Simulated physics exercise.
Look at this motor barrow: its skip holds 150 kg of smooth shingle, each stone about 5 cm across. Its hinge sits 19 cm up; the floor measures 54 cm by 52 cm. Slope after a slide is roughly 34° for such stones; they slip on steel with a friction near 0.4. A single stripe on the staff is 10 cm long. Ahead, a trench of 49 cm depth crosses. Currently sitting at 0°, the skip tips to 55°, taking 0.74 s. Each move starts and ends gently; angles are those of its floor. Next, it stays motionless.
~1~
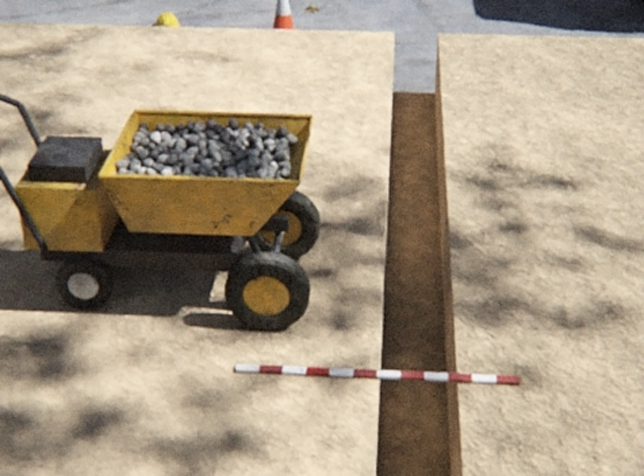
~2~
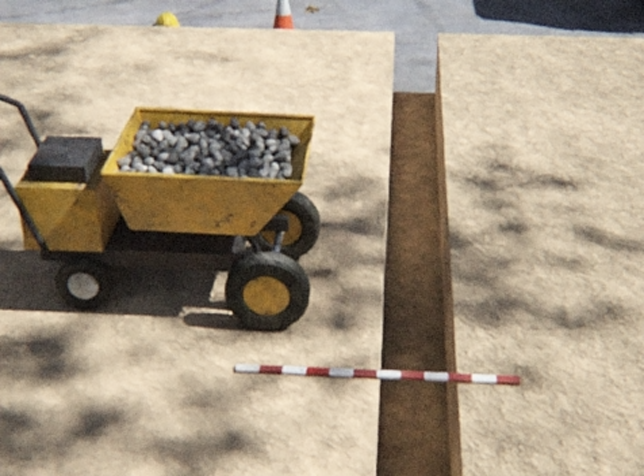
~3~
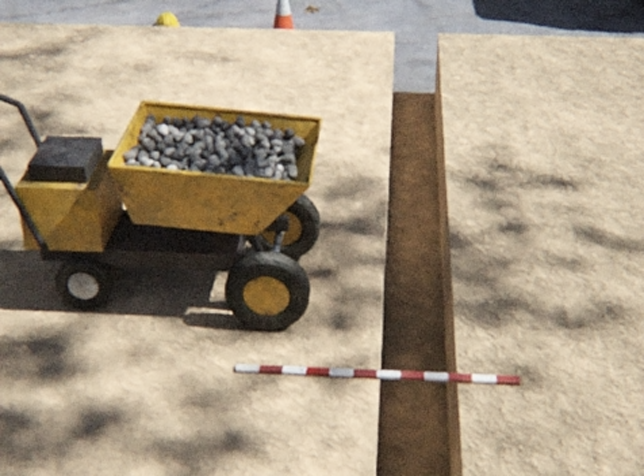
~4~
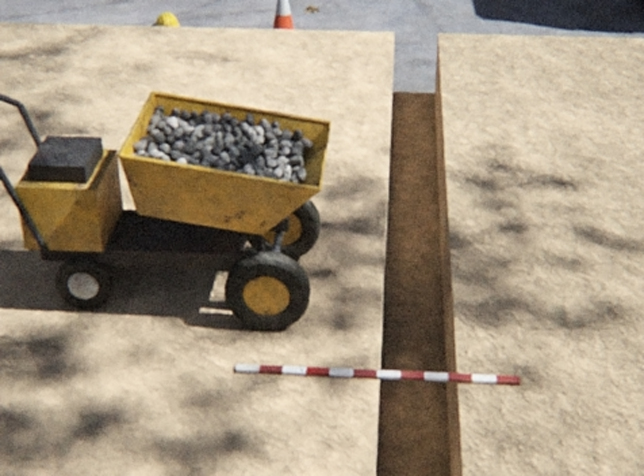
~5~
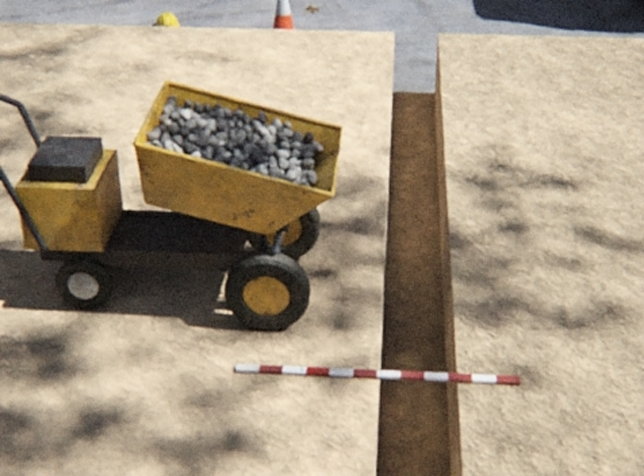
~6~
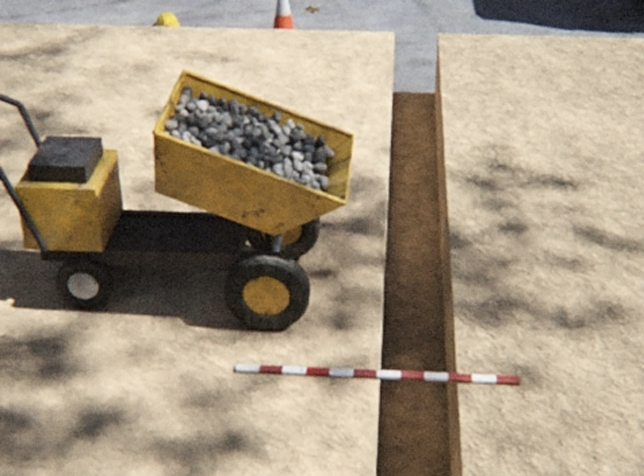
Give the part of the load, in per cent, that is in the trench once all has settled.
Close to 37 in a hundred.
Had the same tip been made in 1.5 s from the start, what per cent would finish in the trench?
In that case some 50 per cent.
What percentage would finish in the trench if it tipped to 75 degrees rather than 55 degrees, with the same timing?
Close to 50 per cent then.
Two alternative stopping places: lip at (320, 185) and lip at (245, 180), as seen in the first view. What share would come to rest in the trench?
Around 25% for the first place and 55% for the second.
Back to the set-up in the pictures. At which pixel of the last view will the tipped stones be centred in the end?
I'd point somewhere around (443, 364).
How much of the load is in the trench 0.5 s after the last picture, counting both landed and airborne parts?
By then, around 10 percent.
Then, 0.2 s after the last picture the floor is at 46°, 100 % in the skip; the foremost stones are at (368, 200).
Then, 0.5 s after the last picture the floor is at 55°, 88 % in the skip, 11 % in the trench; the foremost stones are at (447, 252).
Then, 0.9 s after the last picture the floor is at 55°, 53 % in the skip, 20 % in the trench, 27 % past the trench; the foremost stones are at (563, 291).
Then, 2.8 s after the last picture the floor is at 55°, 34 % in the skip, 37 % in the trench, 29 % past the trench; the foremost stones are past the picture's edge.
